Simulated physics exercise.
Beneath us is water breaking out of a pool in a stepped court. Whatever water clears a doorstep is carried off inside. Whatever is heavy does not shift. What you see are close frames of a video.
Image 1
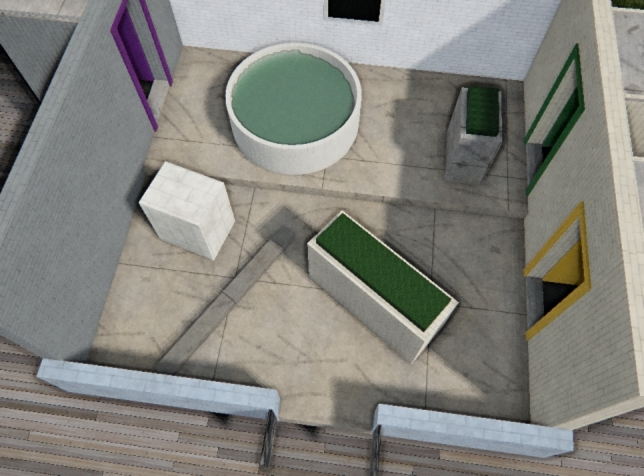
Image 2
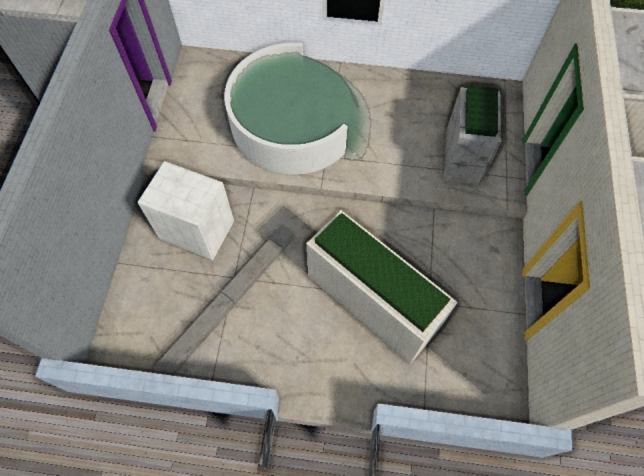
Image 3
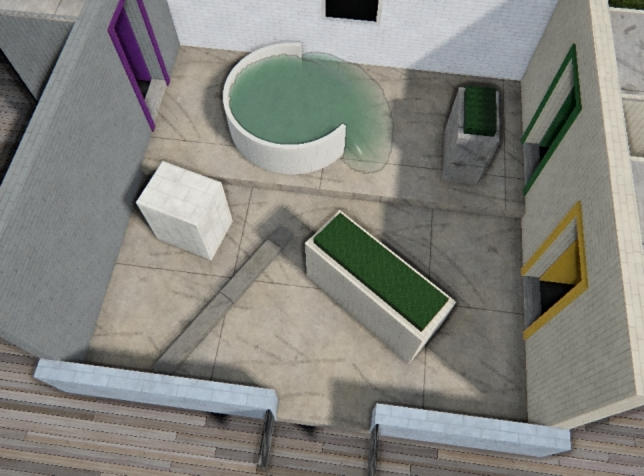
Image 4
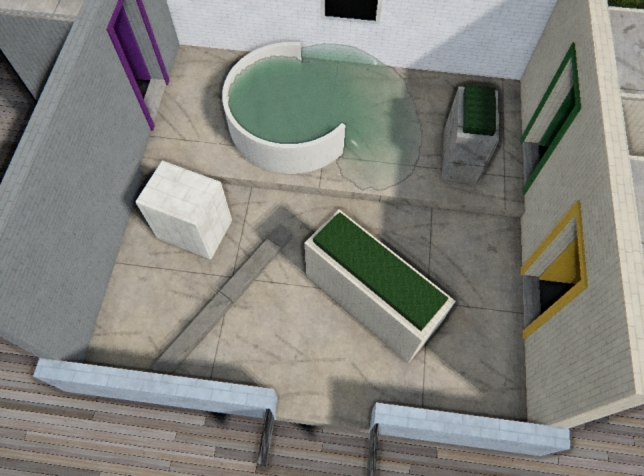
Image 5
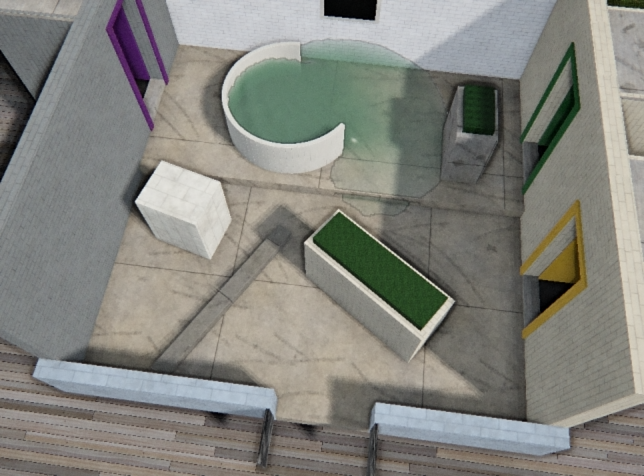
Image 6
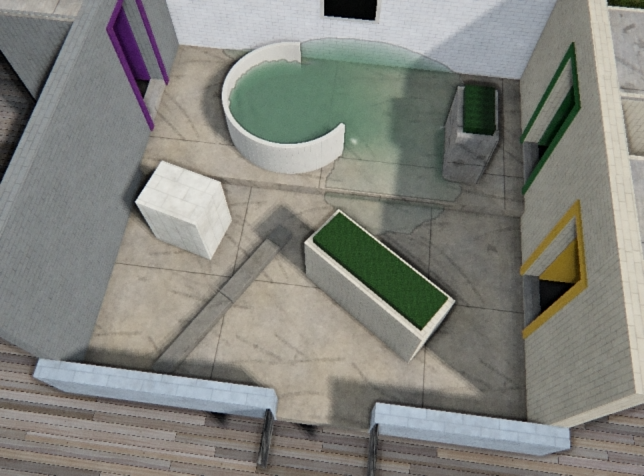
The clip shows a round white tank of green water in a walled, paved court; its right side opens, and water pours through the gap, spreading across the paving around a planter-topped block and toward the long green-topped planter.
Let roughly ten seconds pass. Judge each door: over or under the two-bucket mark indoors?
My call: Green door, over; yellow door, over; purple door, under.
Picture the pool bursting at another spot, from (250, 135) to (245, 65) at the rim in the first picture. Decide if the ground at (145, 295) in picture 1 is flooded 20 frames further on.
There: Flooded.
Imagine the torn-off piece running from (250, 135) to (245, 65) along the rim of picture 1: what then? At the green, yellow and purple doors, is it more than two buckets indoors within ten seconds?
In order, green door remains short of it, yellow door overshoots the limit, purple door overshoots the limit.
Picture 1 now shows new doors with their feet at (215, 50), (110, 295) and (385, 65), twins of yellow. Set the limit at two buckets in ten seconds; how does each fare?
In that order: Takes less, holds, floods.
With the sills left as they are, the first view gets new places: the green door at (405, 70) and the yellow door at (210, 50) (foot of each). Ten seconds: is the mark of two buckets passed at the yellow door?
As I see it, the yellow door stays beneath the mark.
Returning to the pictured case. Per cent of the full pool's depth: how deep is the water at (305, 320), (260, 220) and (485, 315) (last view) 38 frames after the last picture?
Estimate: 4, 6, 18 %.
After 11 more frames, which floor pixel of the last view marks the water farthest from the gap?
Approximate pixel: (514, 353).
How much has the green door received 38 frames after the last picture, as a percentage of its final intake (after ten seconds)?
Around 100 in a hundred.
A moment on, water covers 30 % of the floor; the green door not reached, the yellow door not reached, the purple door not reached.
Next, water covers 40 % of the floor; the green door under two buckets in, the yellow door under two buckets in, the purple door wet at the sill, nothing in.
Then, water covers 55 % of the floor; the green door over two buckets in, the yellow door under two buckets in, the purple door wet at the sill, nothing in.
Later, water covers 85 % of the floor; the green door over two buckets in, the yellow door under two buckets in, the purple door wet at the sill, nothing in.
In the end, water covers 90 % of the floor; the green door over two buckets in, the yellow door far over two buckets in, the purple door wet at the sill, nothing in.
